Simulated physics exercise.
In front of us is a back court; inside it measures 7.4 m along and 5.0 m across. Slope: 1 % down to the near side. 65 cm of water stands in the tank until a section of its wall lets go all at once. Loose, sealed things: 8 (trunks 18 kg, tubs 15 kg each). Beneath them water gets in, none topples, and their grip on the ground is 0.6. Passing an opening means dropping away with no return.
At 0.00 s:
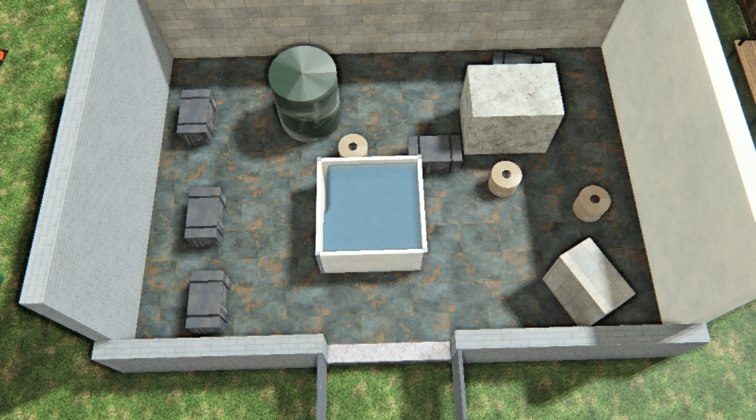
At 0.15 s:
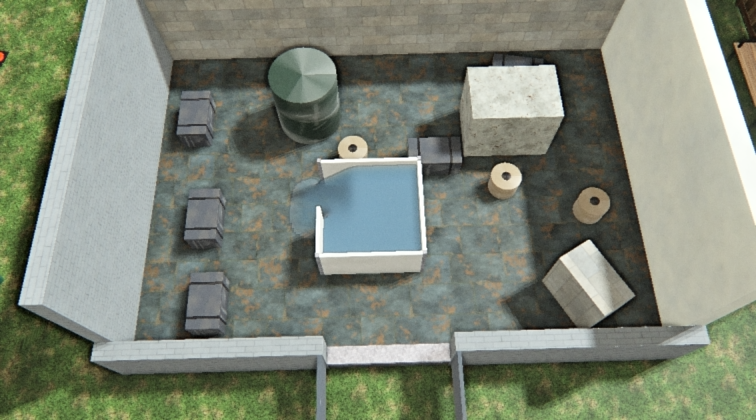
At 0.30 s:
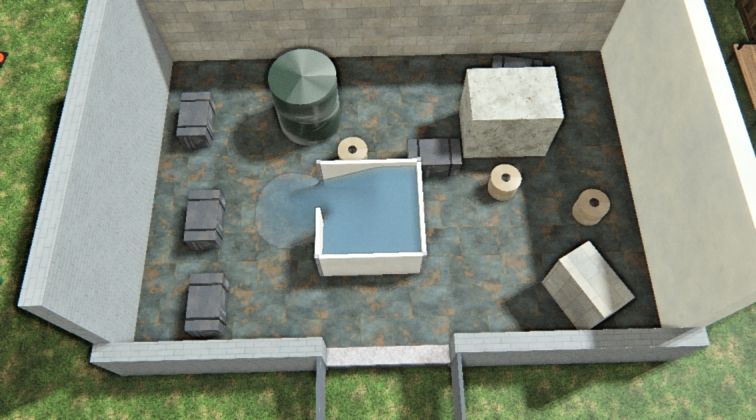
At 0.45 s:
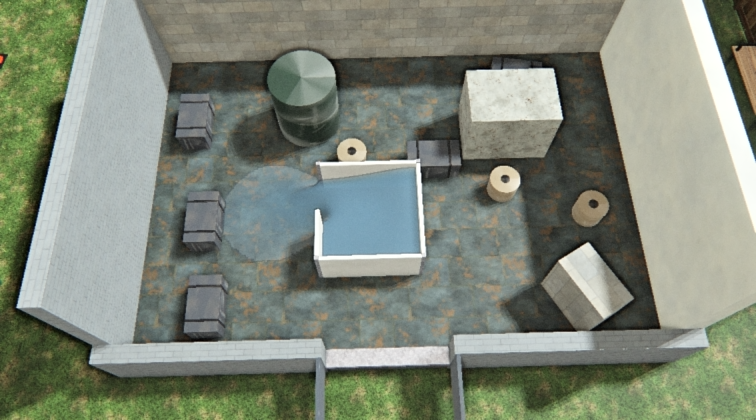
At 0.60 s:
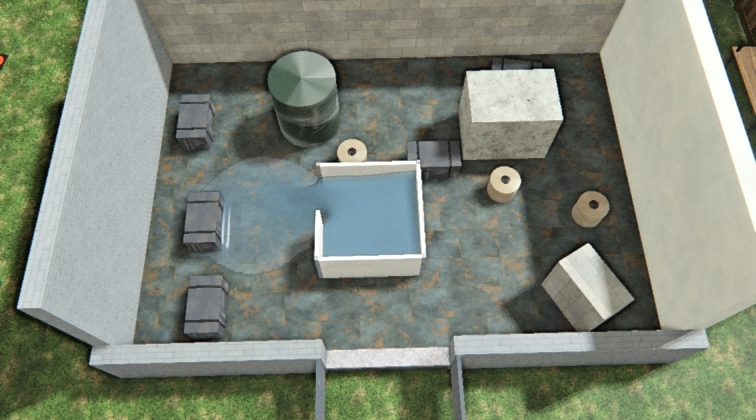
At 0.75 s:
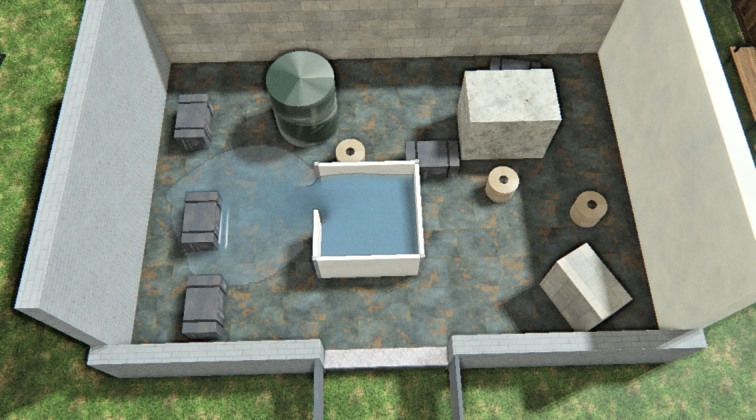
A walled stone yard held a square white basin full of blue water until its left side opened, and the water spread left across the floor around the middle dark crate, while the objects stayed put.
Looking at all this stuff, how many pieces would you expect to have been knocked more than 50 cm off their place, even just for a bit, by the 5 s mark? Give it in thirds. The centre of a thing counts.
I would expect one to two thirds.
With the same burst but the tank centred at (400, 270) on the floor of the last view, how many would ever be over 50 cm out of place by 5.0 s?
That gives 3 of them.
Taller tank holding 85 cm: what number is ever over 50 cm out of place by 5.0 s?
Count under that change: 3.
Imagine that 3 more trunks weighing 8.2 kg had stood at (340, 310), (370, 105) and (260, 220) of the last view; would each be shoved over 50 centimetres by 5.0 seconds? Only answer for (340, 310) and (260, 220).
Result, in sequence: Exceeded / exceeded.
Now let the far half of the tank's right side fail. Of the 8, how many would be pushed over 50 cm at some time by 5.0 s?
Then 3 of them would.
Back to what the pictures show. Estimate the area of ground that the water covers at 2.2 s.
12.0 m2.
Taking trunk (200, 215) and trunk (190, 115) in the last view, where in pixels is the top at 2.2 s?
First near (148, 239), second near (170, 89).
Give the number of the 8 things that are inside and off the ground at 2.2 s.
The number is 2.
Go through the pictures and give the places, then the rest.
In the first frame, a trunk at (203, 212) rests on the ground; a trunk at (194, 111), on the bottom; water covers 1.9 m2; 0 of 8 have shifted.
In the second frame, a trunk at (202, 213) rests on the ground; a trunk at (194, 112) rests on the ground; 2.3 m2 under water; 0 of 8 have shifted.
In the third frame, a trunk at (202, 214), on the bottom; a trunk at (193, 113) rests on the ground; water covers 2.9 m2; 0 of 8 have shifted.
In the fourth frame, a trunk at (201, 216) rests on the ground; a trunk at (193, 115), on the bottom; 3.8 m2 under water; 0 of 8 have shifted.
In the fifth frame, a trunk at (201, 217), on the bottom; a trunk at (193, 116) rests on the ground; water covers 4.7 m2; 0 of 8 have shifted.
In the sixth frame, a trunk at (199, 216) rests on the ground; a trunk at (191, 115), on the bottom; water covers 5.9 m2; 0 of 8 have shifted.
After 1.1 s 0 of 8 are over 50 cm from their spots; 0 afloat.
After 2.2 s 2 of 8 are over 50 cm from their spots; 2 afloat.
After 3.5 s 2 of 8 are over 50 cm from their spots; 3 afloat.
After 5.0 s 3 of 8 are over 50 cm from their spots, and 3 have been at some point; 2 afloat.
